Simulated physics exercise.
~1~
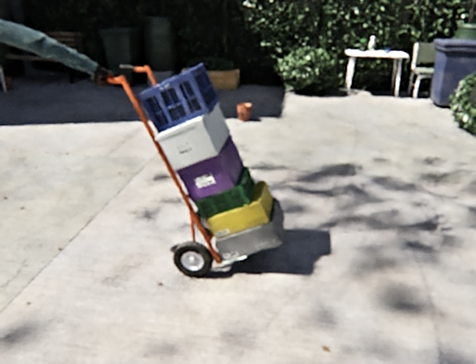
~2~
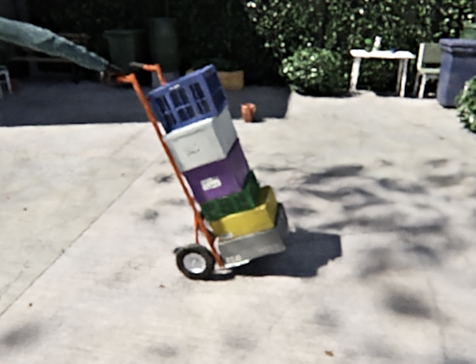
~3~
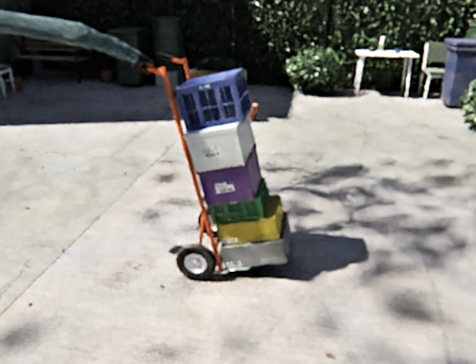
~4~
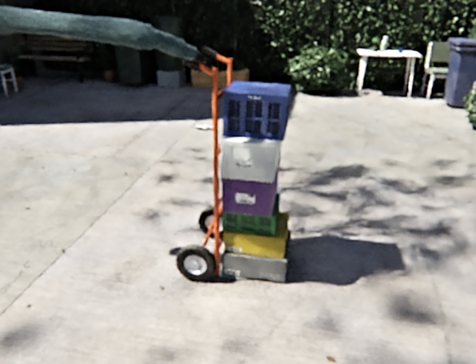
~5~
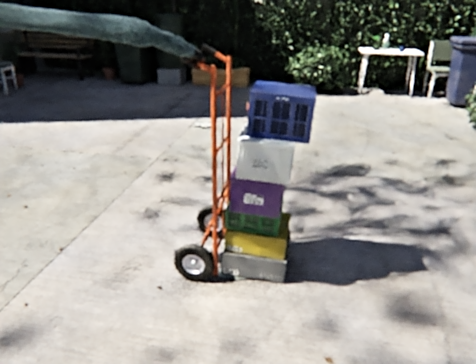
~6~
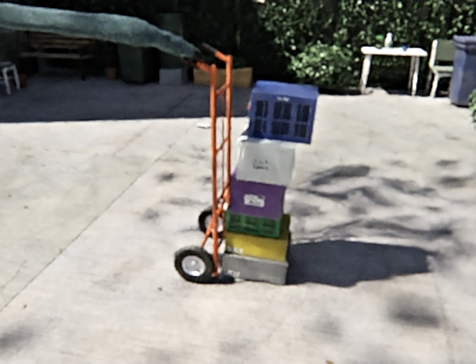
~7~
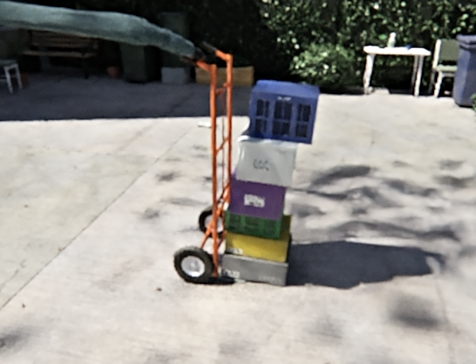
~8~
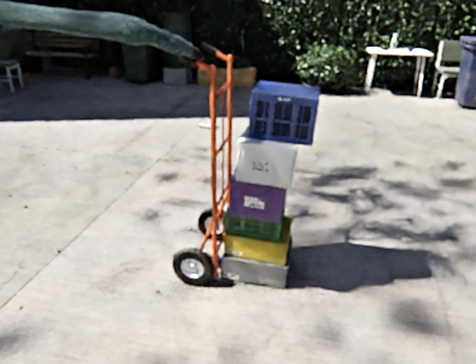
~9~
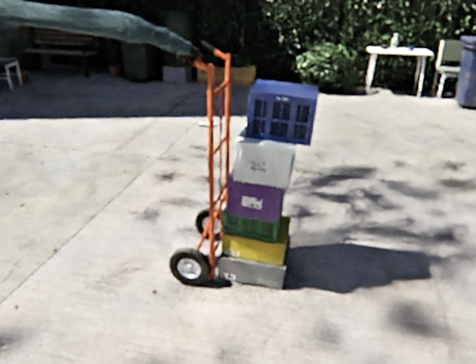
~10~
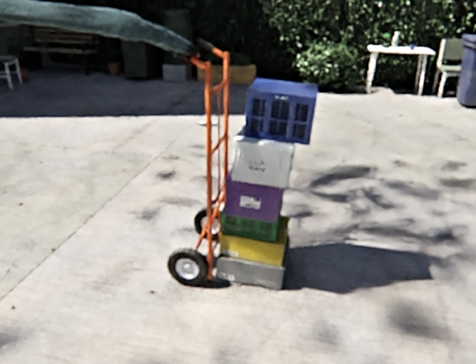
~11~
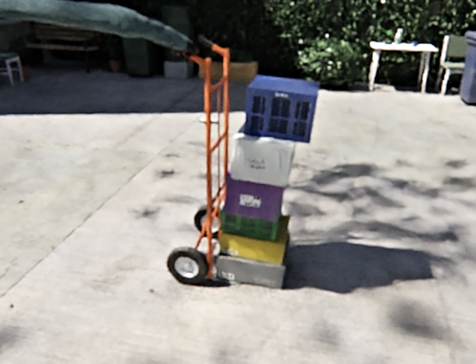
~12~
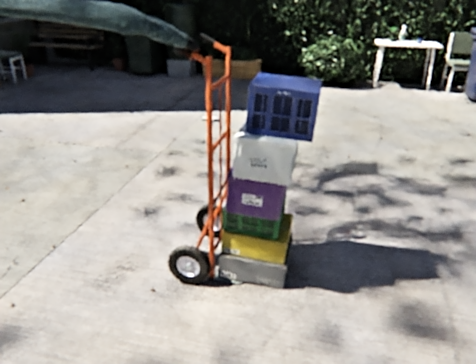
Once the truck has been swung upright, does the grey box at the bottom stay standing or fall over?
The grey box stays standing at the bottom of the stack.
